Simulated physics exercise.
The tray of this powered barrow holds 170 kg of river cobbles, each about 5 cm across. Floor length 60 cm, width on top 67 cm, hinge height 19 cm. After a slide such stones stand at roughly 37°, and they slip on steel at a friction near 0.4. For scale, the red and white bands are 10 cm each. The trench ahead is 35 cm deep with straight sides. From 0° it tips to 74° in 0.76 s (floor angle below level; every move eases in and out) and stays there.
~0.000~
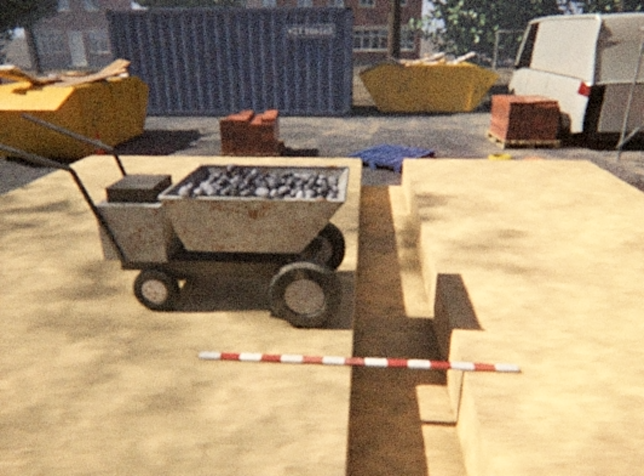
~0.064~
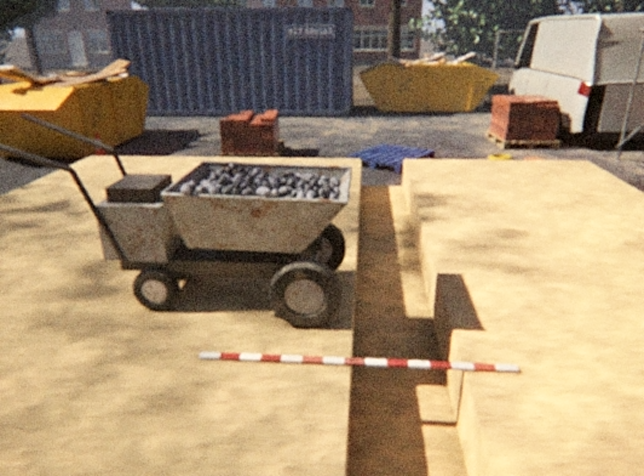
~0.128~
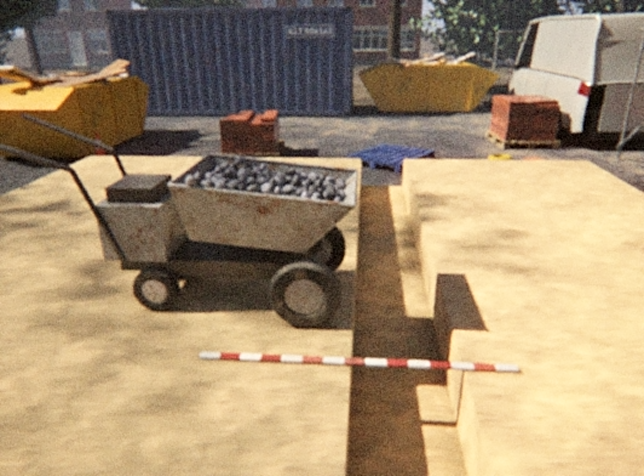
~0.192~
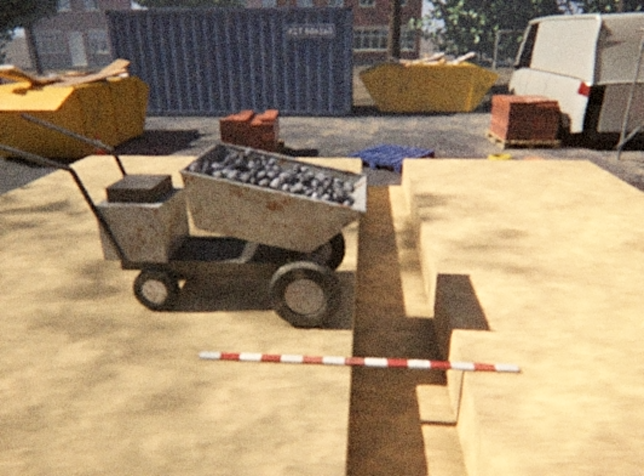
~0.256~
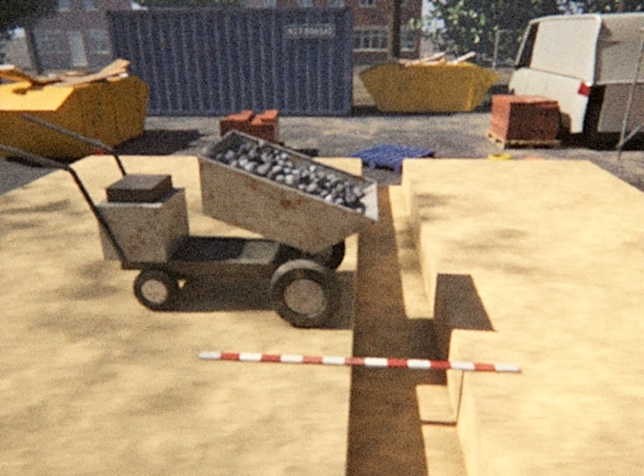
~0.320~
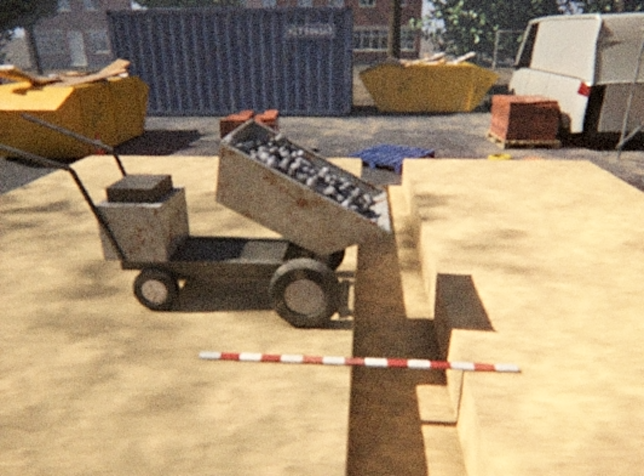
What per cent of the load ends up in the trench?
Close to 55 in a hundred.
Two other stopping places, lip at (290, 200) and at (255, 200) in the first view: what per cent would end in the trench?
Near 100 per cent from the first place, 95 from the second.
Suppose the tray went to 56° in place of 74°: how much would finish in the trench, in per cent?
Then about 35 per cent.
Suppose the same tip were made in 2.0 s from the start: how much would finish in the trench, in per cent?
It would be near 75 per cent.
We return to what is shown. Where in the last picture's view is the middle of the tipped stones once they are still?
Near (438, 330).
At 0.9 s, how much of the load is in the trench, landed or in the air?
About 20 per cent by then.
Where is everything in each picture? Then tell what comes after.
The tray is at 0°, its lip at (345, 201); the top of the load is at (268, 178), in the first picture.
The tray is at 1°, its lip at (347, 202); the top of the load is at (262, 178); the stones move at 0.3 m/s on average, in the second picture.
Lip at (355, 206), floor tilted 6°, highest stones at (236, 173); the stones move at 0.7 m/s on average, in the third picture.
Lip at (366, 212), floor tilted 12°, highest stones at (238, 163); the stones move at 1.0 m/s on average, in the fourth picture.
Lip at (378, 221), floor tilted 20°, highest stones at (243, 151); the stones move at 1.2 m/s on average, in the fifth picture.
Lip at (390, 233), floor tilted 28°, highest stones at (257, 143); the stones move at 1.3 m/s on average, in the sixth picture.
After 0.6 s the floor is at 62°; 100 % in the tray; the foremost stones are at (410, 258).
After 0.9 s the floor is at 74°; 61 % in the tray, 20 % in the trench, 19 % past the trench; the foremost stones are at (495, 314).
After 1.2 s the floor is at 74°; 16 % in the tray, 39 % in the trench, 45 % past the trench; the foremost stones are at (633, 324).
After 3.2 s the floor is at 74°; 0 % in the tray, 55 % in the trench, 45 % past the trench; the foremost stones are past the picture's edge.
